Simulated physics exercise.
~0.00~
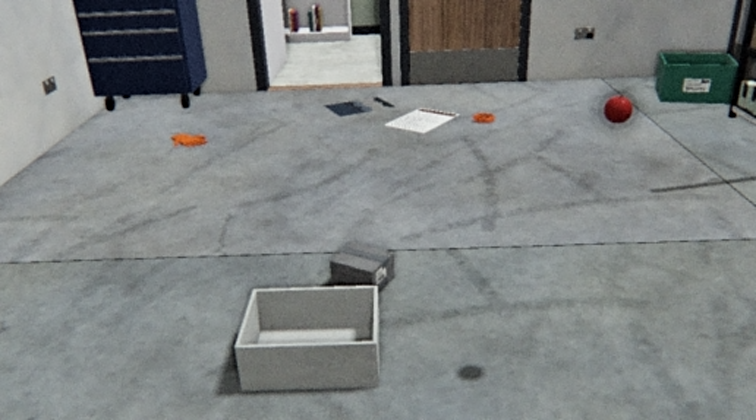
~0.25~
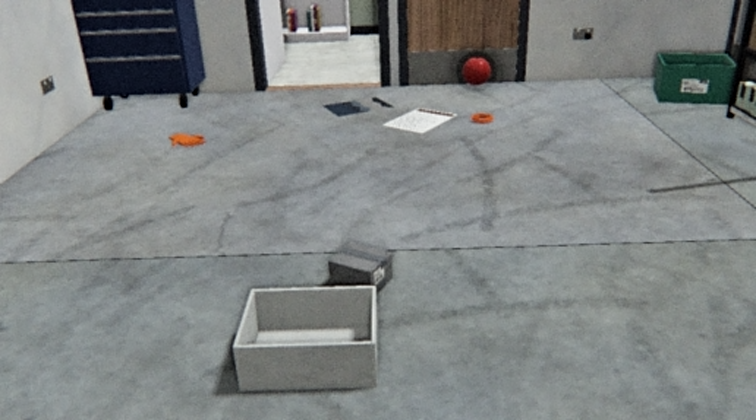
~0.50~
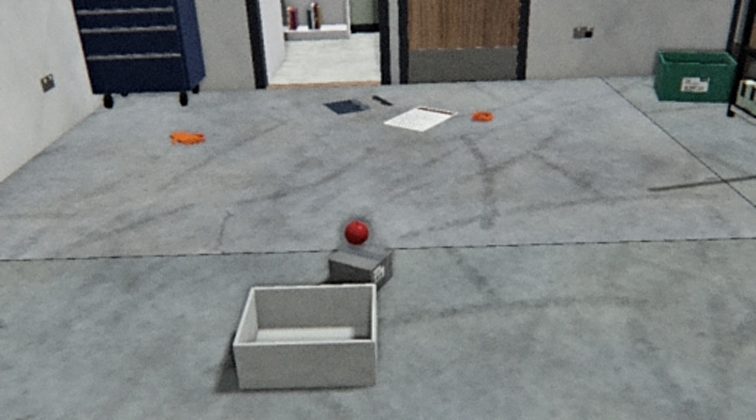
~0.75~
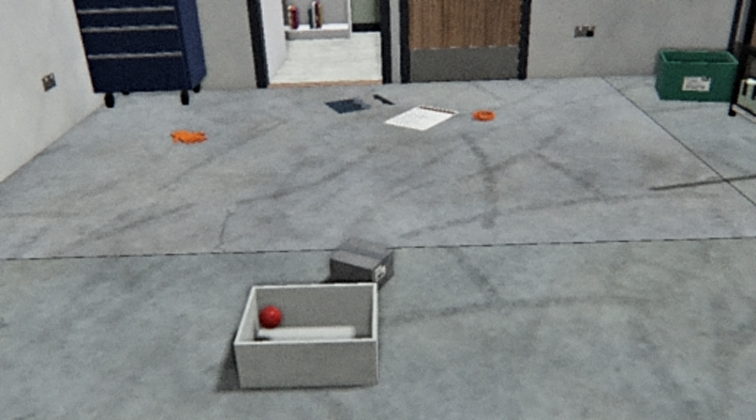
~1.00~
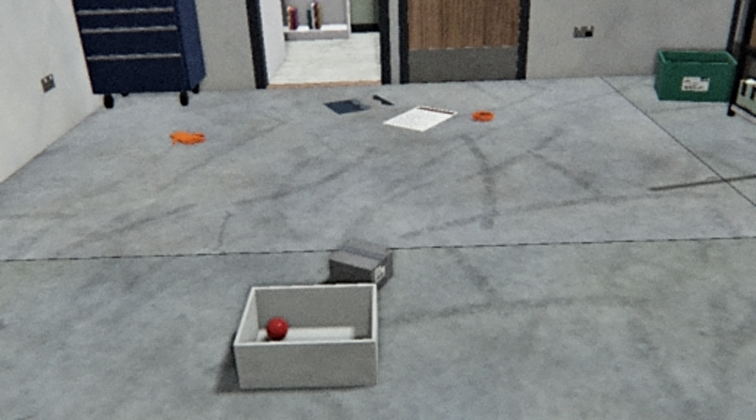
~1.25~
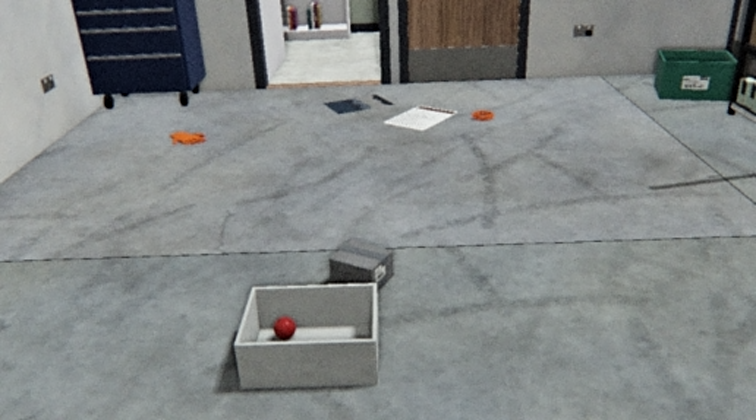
A garage-like room with a grey concrete floor is seen from slightly above, in a view that sways a little. An open, pale box sits empty in the foreground with a small grey parcel just behind it, while a blue tool cabinet, a wooden door and a green bin line the back. A red apple appears at the right, near the bin, and moves left past the door. It comes down toward the parcel, then drops into the left side of the box. There it shifts slightly right and ends inside, the parcel still in place.
